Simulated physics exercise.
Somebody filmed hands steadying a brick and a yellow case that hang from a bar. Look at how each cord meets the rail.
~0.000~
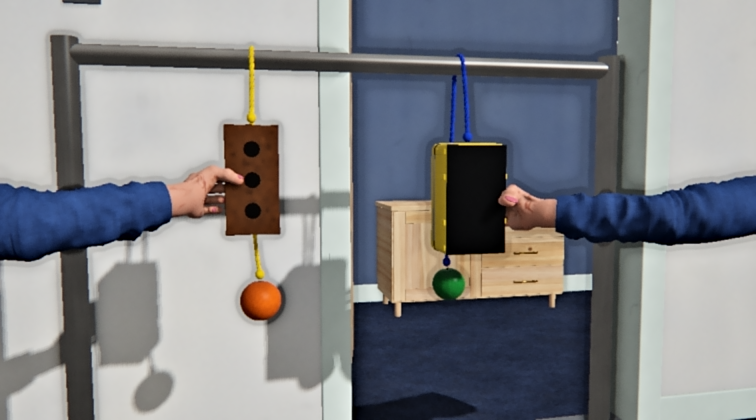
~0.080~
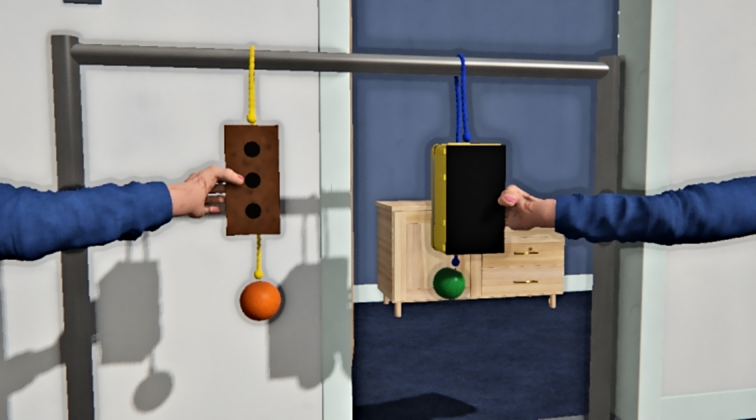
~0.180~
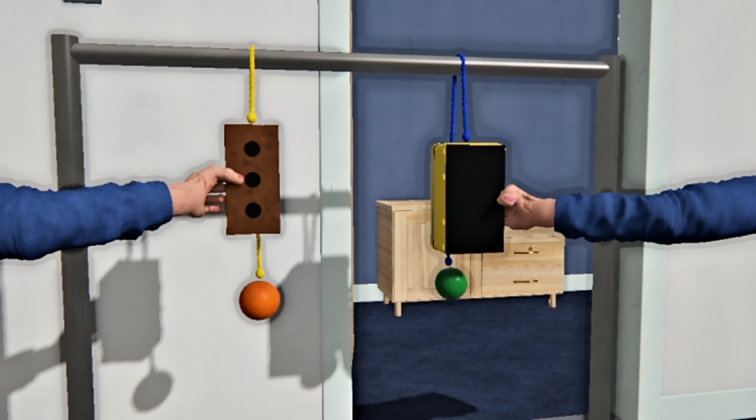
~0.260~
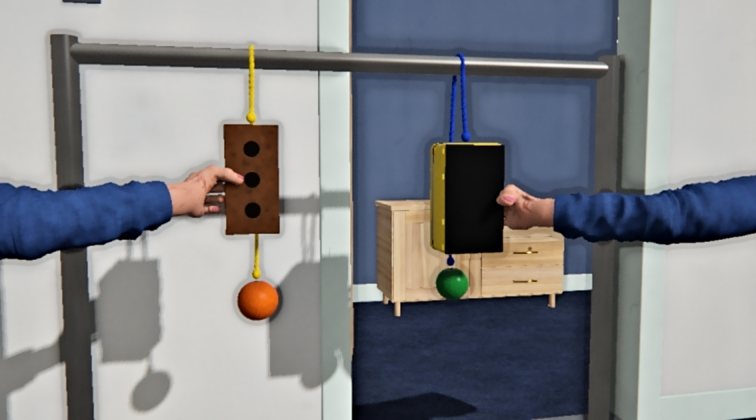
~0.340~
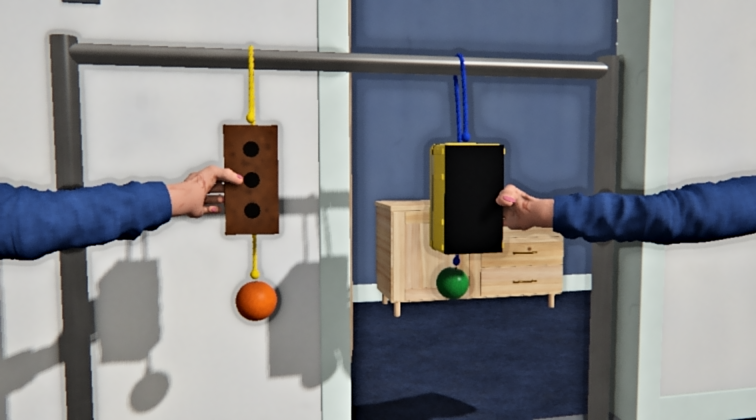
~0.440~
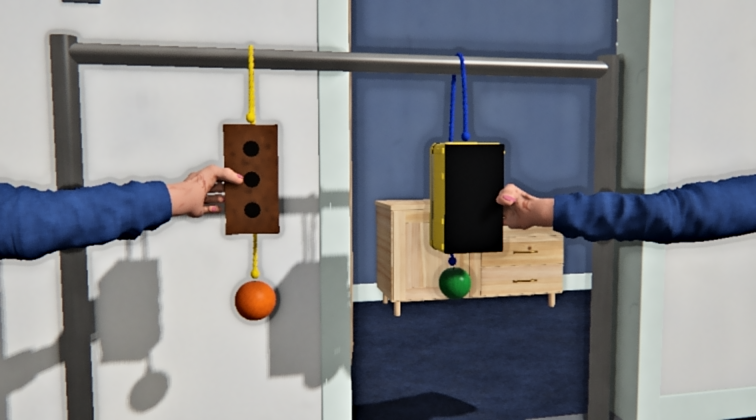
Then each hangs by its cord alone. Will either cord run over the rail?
As it turns out, the brick drops, the yellow case pulls its rope through.
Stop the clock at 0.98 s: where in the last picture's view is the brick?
By then it is at (258, 388).
After 0.98 s, brick dropping near (258, 388); yellow case on the floor.
After 1.36 s, brick on the floor; yellow case on the floor.
In the end, brick on the floor; yellow case on the floor. The brick pulls its rope through and the yellow case runs down to the floor.
